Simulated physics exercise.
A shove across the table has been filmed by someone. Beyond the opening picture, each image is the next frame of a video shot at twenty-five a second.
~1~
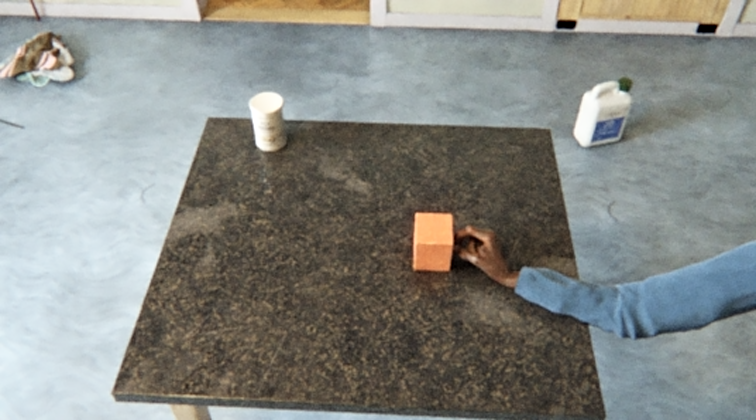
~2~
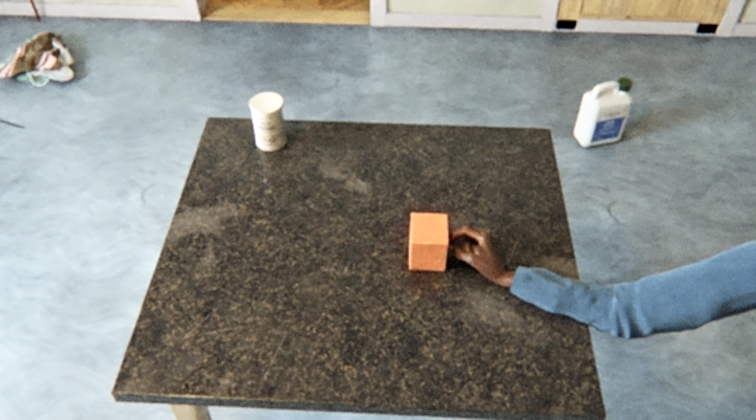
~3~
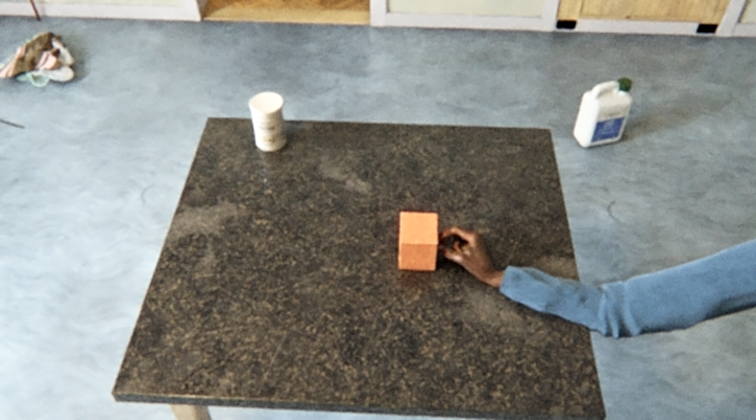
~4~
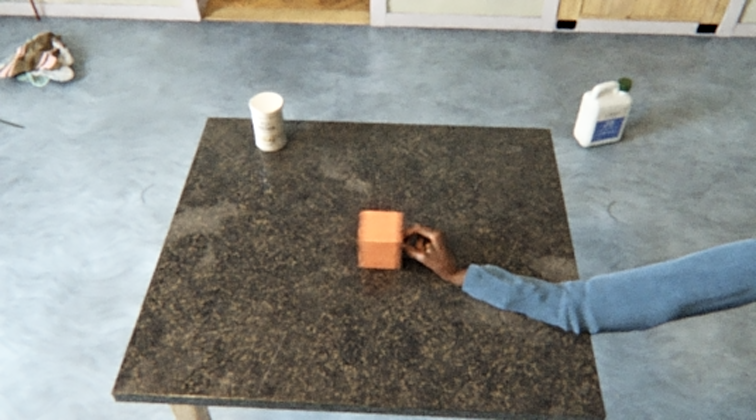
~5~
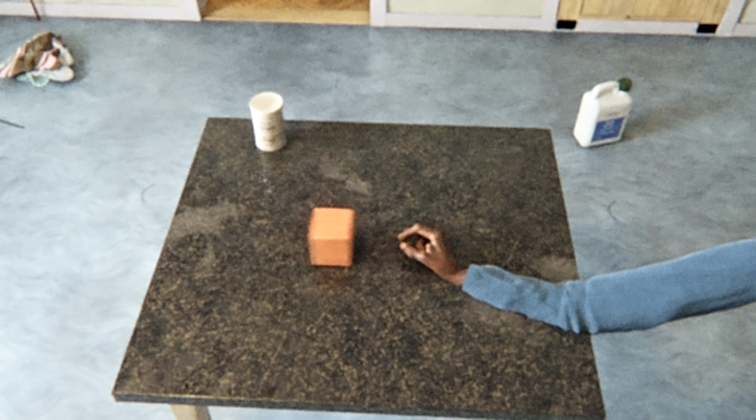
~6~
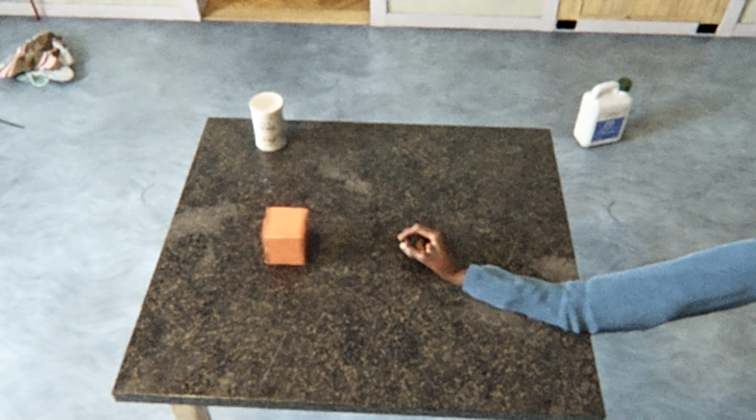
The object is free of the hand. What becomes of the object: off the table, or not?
It is off the table at the end.
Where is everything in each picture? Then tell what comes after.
The first frame shows under the hand; orange block (433, 242).
The second frame shows under the hand; orange block (428, 242).
The third frame shows under the hand; orange block (418, 242).
The fourth frame shows orange block (381, 240).
The fifth frame shows orange block (333, 237) slid about its own width.
The sixth frame shows orange block (287, 236) slid well along.
Then, 0.20 s after the last picture, orange block now off the table.
Then, 0.40 s after the last picture, things are still on the move.
Then, 0.50 s after the last picture, as before.
By the end, off the table, orange block.
